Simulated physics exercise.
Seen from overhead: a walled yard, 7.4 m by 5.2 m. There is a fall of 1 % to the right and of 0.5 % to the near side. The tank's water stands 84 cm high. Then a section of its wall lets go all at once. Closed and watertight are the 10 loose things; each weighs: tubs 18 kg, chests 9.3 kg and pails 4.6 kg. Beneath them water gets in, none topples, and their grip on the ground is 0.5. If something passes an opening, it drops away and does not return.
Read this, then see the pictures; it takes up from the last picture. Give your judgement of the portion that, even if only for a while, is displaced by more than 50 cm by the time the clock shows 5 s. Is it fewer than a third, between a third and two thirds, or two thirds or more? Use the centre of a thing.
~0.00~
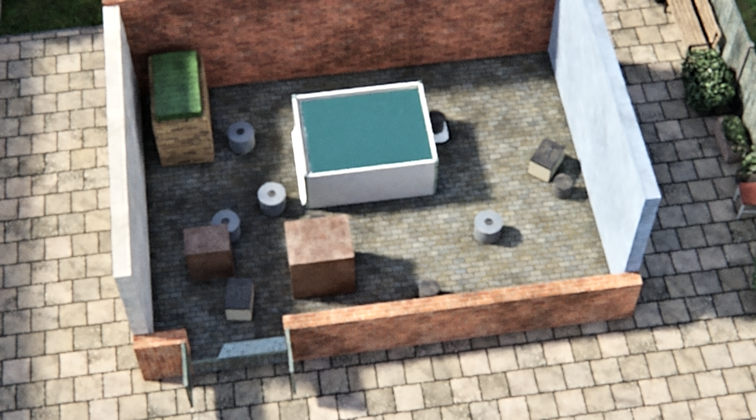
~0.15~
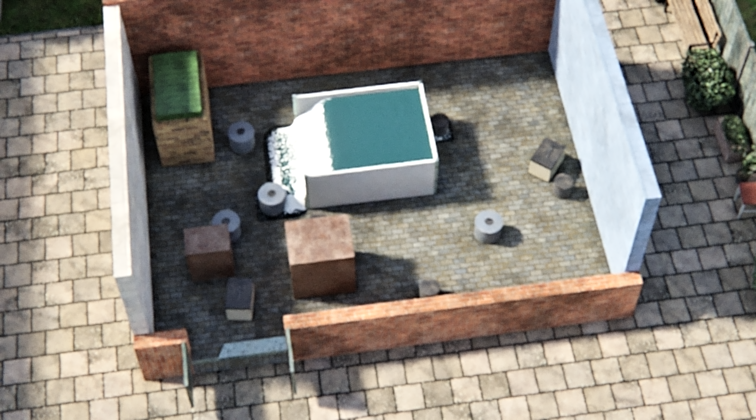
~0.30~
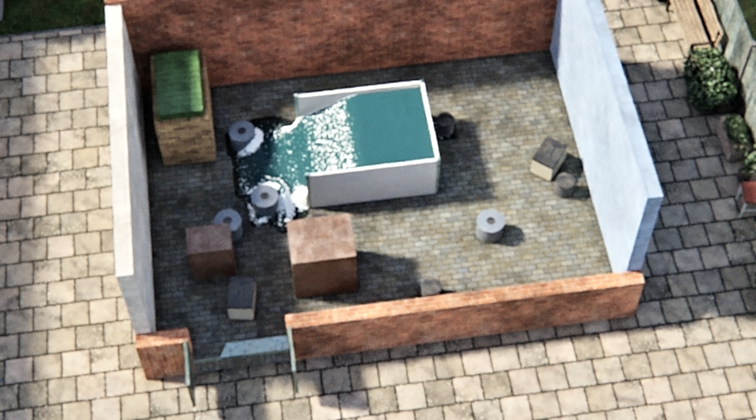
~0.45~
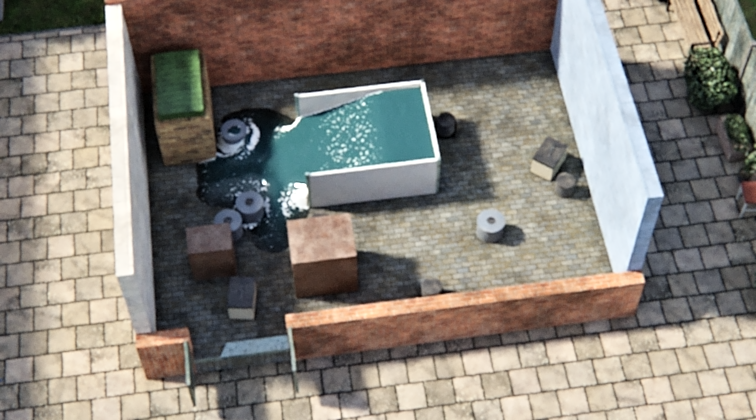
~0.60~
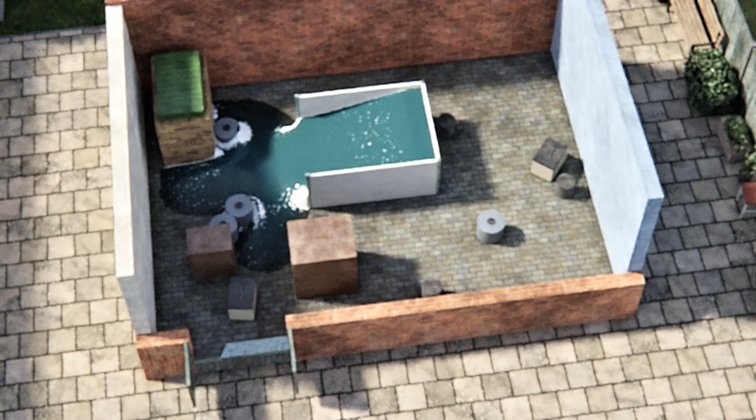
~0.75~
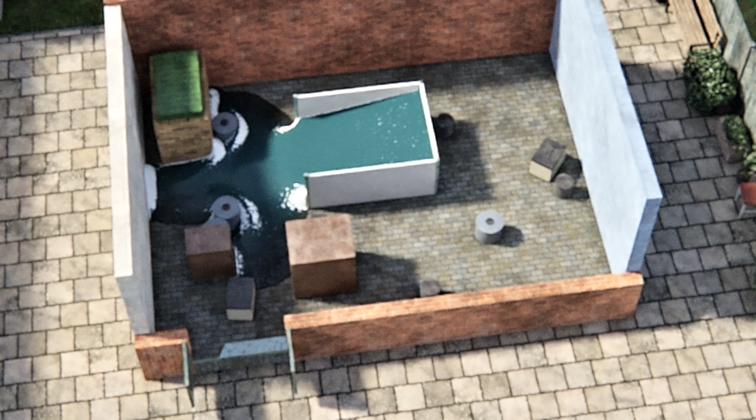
Inside the middle range.
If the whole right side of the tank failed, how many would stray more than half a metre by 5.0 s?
You'd get 5 in that case.
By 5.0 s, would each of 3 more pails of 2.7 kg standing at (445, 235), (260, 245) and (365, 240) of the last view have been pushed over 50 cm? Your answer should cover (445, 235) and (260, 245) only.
Taking them in order: Below the mark and above the mark.
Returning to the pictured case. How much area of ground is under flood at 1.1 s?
Some 11.0 m2 of it.
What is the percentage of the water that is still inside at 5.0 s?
Somewhere near 88 percent, give or take.
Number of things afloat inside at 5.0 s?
The number is 0.
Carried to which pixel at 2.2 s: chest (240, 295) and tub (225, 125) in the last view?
Estimated pixels: (241, 342) and (307, 92).
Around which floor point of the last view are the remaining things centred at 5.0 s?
Around (478, 186).
After 1.1 s 3 of 10 are over 50 cm from their spots; 1 afloat.
After 2.2 s 4 of 10 are over 50 cm from their spots; 1 afloat.
After 3.5 s 4 of 10 are over 50 cm from their spots; 0 afloat.
After 5.0 s 6 of 10 are over 50 cm from their spots, and 6 have been at some point; 0 afloat.
